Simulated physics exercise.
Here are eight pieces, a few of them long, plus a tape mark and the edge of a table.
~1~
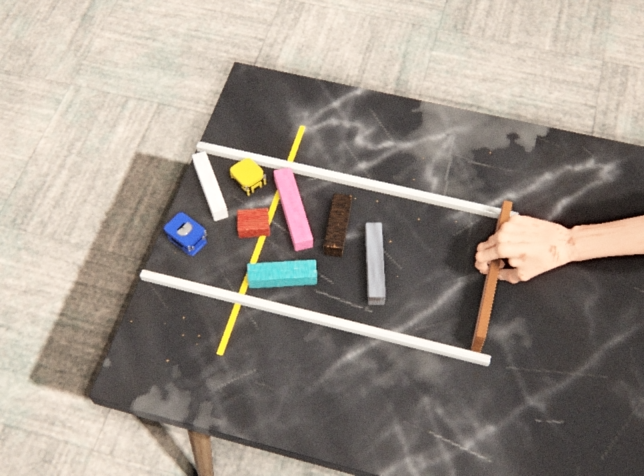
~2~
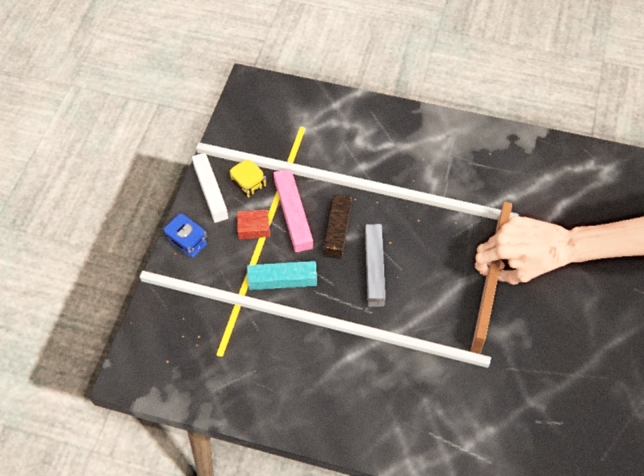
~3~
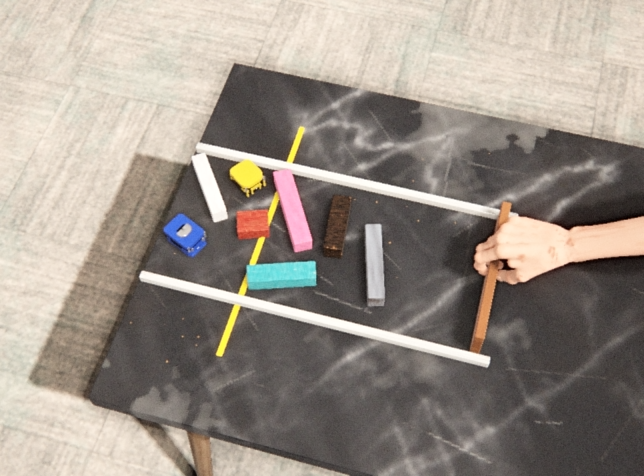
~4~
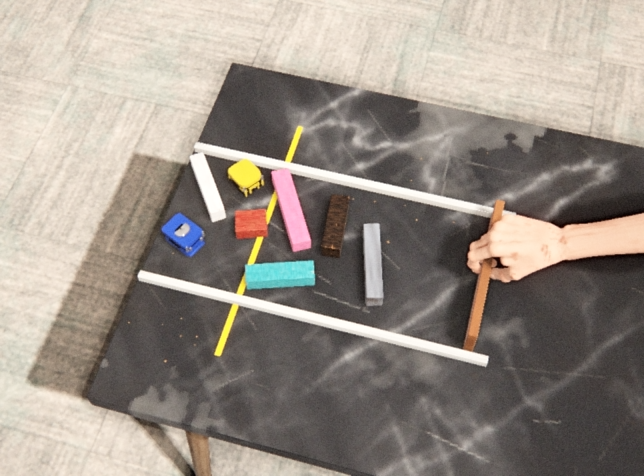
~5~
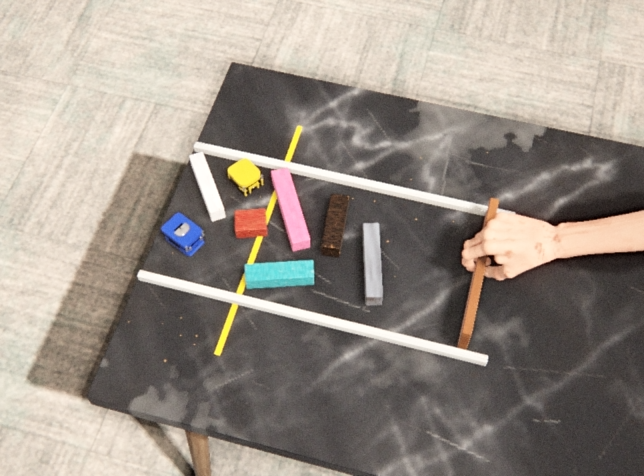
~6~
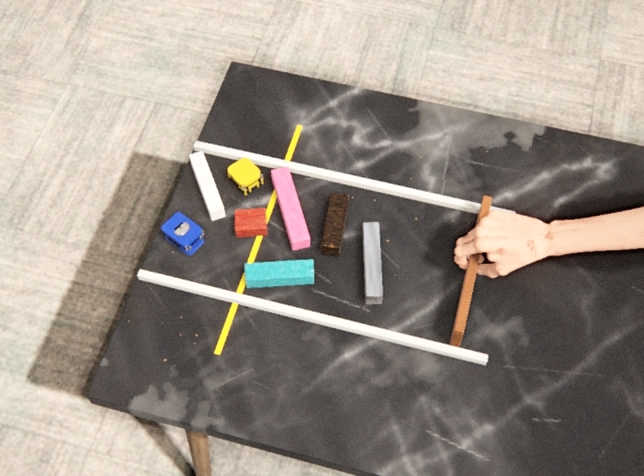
A dark, marbled tabletop seen from above at an angle stands on pale carpet, with two white rails across it and a yellow strip between them. Toward the left lie a blue case, white bar, yellow case, red block, pink bar and teal bar, with dark brown and grey pieces nearer the middle. From the right, a hand holds a brown board still, then slides it slightly left, touching none of the pieces.
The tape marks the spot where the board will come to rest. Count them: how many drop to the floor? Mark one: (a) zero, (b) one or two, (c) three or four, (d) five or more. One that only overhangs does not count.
(a) zero.
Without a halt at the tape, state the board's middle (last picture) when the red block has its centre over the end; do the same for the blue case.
For the red block, about (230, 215); for the blue case, about (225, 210).
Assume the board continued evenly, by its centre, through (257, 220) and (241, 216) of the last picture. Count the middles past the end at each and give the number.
At the first spot the count is 0, and at the second it is 1.
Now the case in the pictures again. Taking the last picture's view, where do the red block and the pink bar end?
The red block settles near (199, 209); as for the pink bar, near (229, 195).
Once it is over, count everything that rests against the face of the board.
Looks like 1 of them, all told.
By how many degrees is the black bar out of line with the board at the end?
The angle comes out near 0 degrees.
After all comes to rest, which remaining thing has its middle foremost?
Answer: The white bar.
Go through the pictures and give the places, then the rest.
The first picture shows blue case (186, 235); white bar (210, 186); yellow case (248, 177); board (492, 275); tape (264, 231).
The second picture shows white bar (210, 187); pink bar (293, 210).
The third picture shows yellow case (247, 178); board (491, 276).
The fourth picture shows blue case (184, 236); grey stick (373, 264).
The fifth picture shows white bar (207, 186); red block (251, 223).
The sixth picture shows blue case (183, 234); white bar (207, 185); yellow case (245, 176); board (471, 270); tape (262, 231).
Early on, none off yet; blue case at rest near (183, 234); white bar at rest near (207, 185); yellow case at rest near (245, 176).
Finally, the number that fall off is zero.
